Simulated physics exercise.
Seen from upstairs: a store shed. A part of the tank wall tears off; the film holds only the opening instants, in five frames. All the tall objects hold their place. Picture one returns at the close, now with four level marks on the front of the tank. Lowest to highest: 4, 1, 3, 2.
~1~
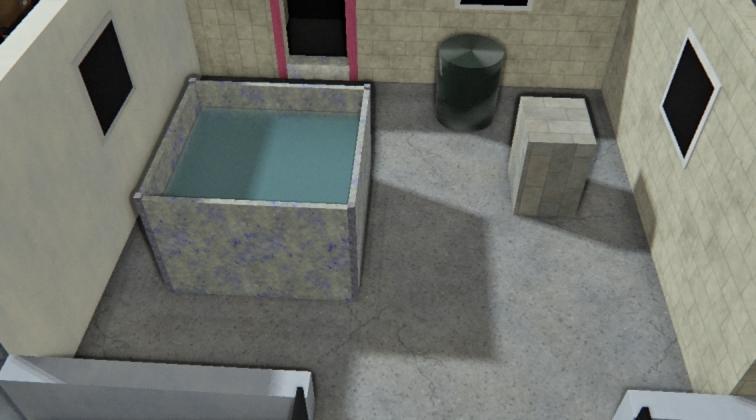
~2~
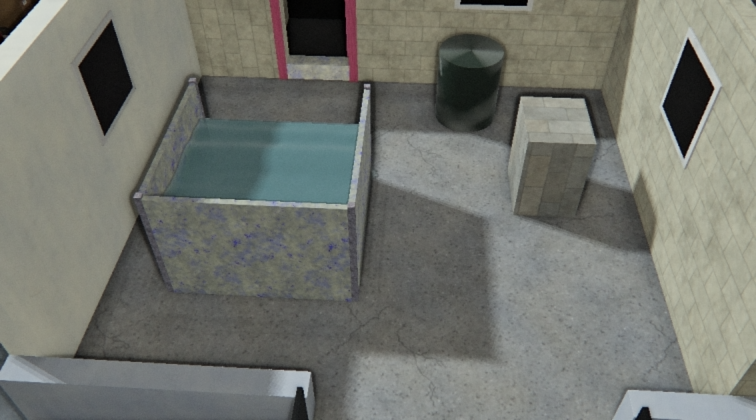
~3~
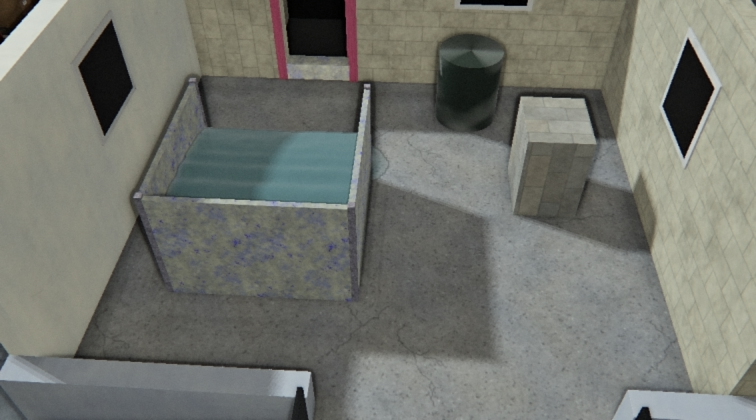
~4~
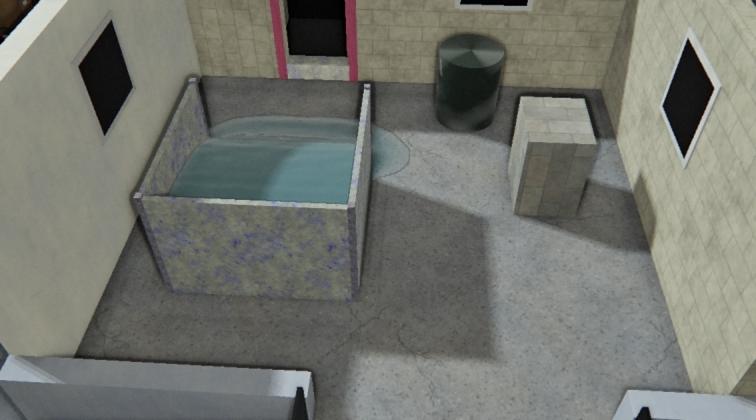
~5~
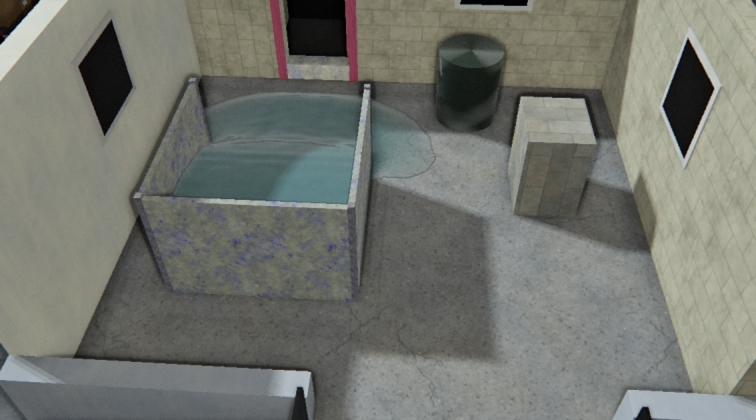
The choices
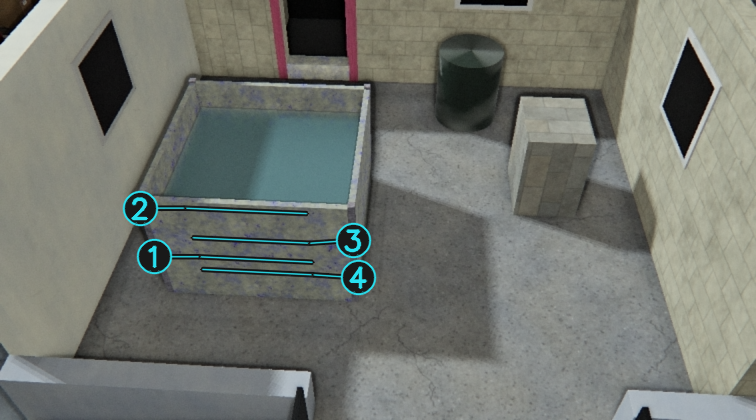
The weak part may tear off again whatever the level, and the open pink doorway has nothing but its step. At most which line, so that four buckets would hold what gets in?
Mark 4.
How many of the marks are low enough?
One.
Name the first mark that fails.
Here it is mark 1.
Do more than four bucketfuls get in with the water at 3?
Yes.
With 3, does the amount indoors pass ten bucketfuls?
Yes, clearly.
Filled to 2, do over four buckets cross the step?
Yes.
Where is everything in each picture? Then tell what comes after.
The first frame shows water in the tank at rest, its middle at (267, 161); foot of the pink doorway at (319, 80); open gate at (468, 377).
In the second frame, water covers 2 % of the ground, its front hidden from here.
In the third frame, water covers 6 % of the ground, its front hidden from here.
In the fourth frame, water covers 11 % of the ground, its front hidden from here.
In the fifth frame, 19 % of the ground under water, visible out to (410, 132).
In cyan, 1 at (255, 259); 2 at (245, 210); 3 at (251, 240); 4 at (257, 272); from the bottom up 4, 1, 3, 2.
If 1 is chosen, about 9 bucketfuls get in.
If 2 is chosen, dozens of bucketfuls pour in.
If 3 is chosen, dozens of bucketfuls pour in.
If 4 is chosen, a splash gets over, under a bucket.
